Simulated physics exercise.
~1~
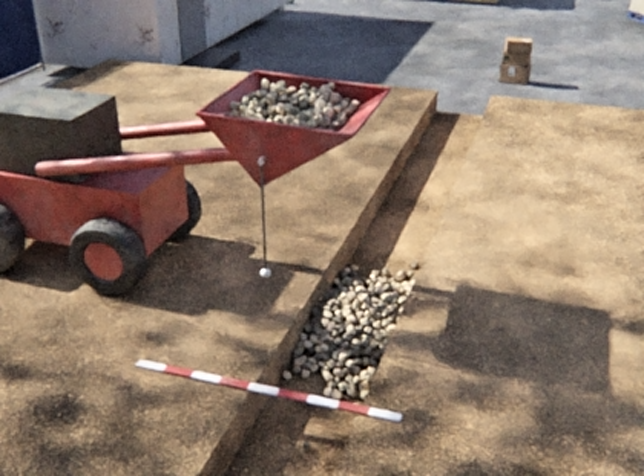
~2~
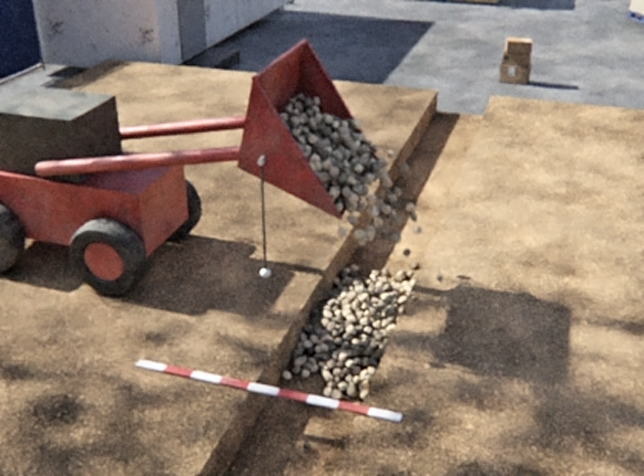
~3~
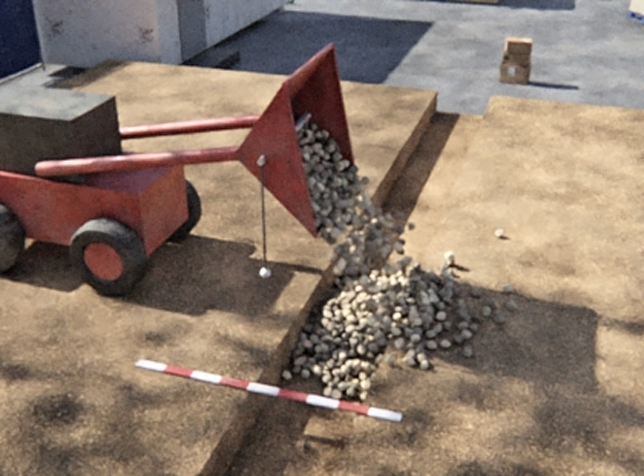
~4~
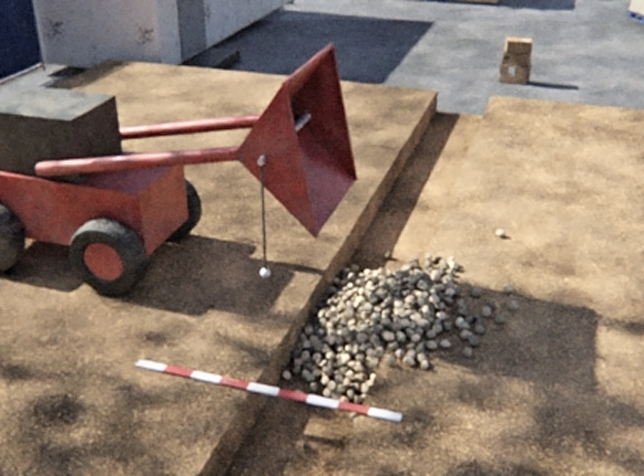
A red loader on black wheels holds its raised bucket of pale crushed stones beside a straight trench, where an earlier heap already lies behind a red and white striped staff. The bucket tips forward to the right, and stones begin sliding over its lip toward the trench. It then tips more steeply, and the rest pours down onto the heap, some spilling over the trench's far edge. At the end the bucket hangs steeply tilted and empty, with the enlarged pile lying mostly in the trench and a few stones scattered on the ground beyond.
